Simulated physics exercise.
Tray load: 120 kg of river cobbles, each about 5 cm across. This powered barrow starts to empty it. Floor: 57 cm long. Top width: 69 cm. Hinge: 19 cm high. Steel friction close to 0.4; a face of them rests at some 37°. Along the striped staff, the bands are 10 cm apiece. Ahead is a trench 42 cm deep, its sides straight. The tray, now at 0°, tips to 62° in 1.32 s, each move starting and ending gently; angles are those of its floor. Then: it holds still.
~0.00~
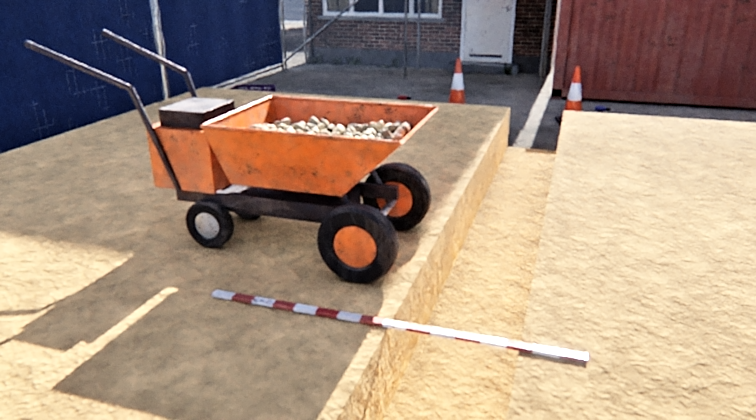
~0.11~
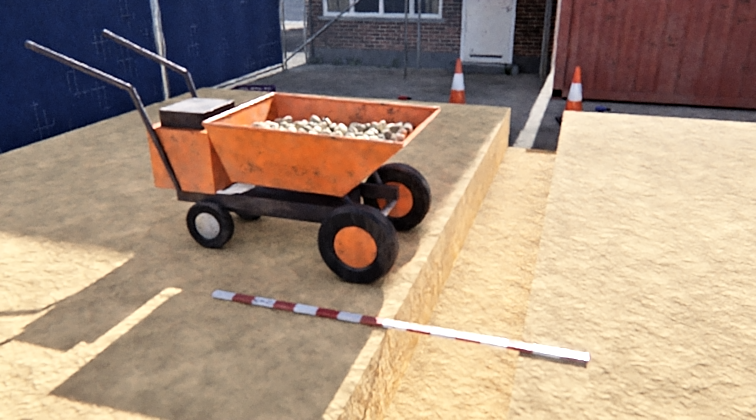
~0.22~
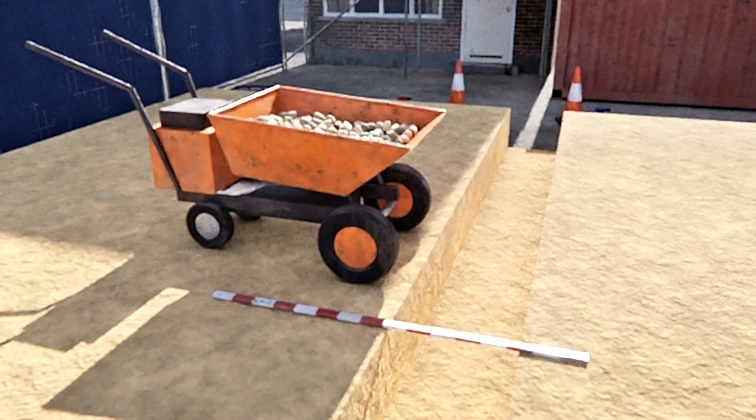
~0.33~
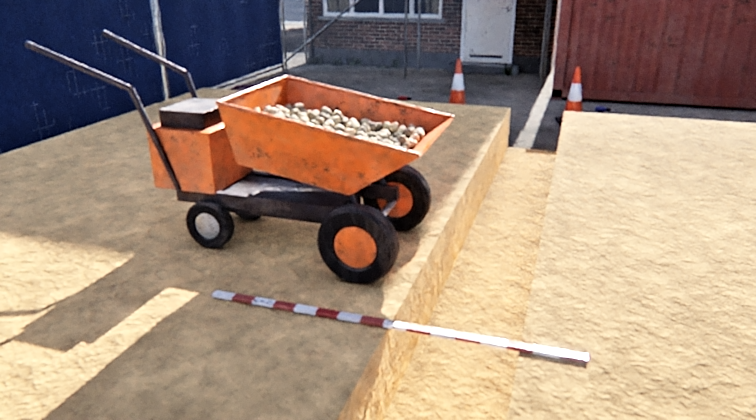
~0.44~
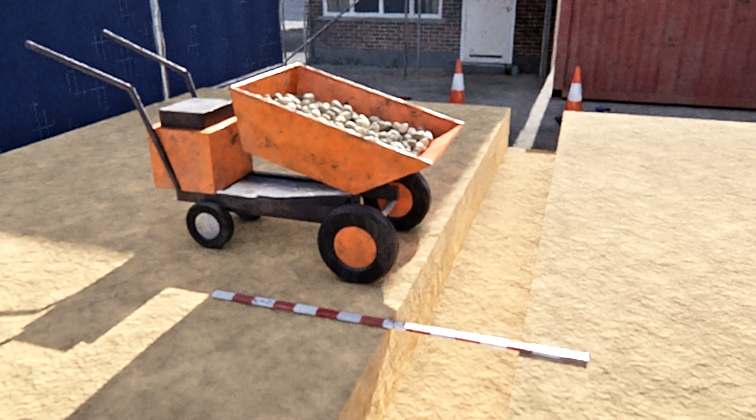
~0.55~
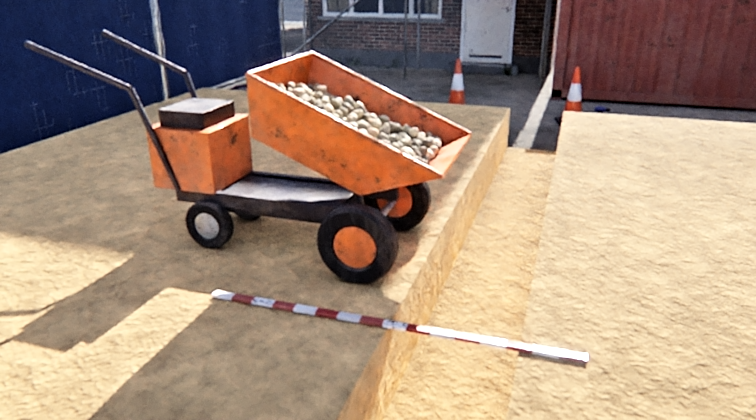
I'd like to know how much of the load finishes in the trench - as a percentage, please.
Somewhere near 69 per cent of it finishes in the trench.
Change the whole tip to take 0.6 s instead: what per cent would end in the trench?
That works out at about 50 in a hundred.
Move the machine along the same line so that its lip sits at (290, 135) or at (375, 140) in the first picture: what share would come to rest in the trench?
Roughly 80 in a hundred, then 95 in a hundred.
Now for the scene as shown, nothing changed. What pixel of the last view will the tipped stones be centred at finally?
The resting stones are centred at roughly (511, 331).
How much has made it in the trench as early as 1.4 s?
I'd put it near 25 per cent.
After 1.0 s the floor is at 52°; 100 % in the tray; the foremost stones are at (466, 207).
After 1.4 s the floor is at 62°; 69 % in the tray, 24 % in the trench, 6 % past the trench; the foremost stones are at (556, 279).
After 1.8 s the floor is at 62°; 30 % in the tray, 40 % in the trench, 30 % past the trench; the foremost stones are at (650, 298).
After 3.7 s the floor is at 62°; 0 % in the tray, 69 % in the trench, 31 % past the trench; the foremost stones are at (713, 287).
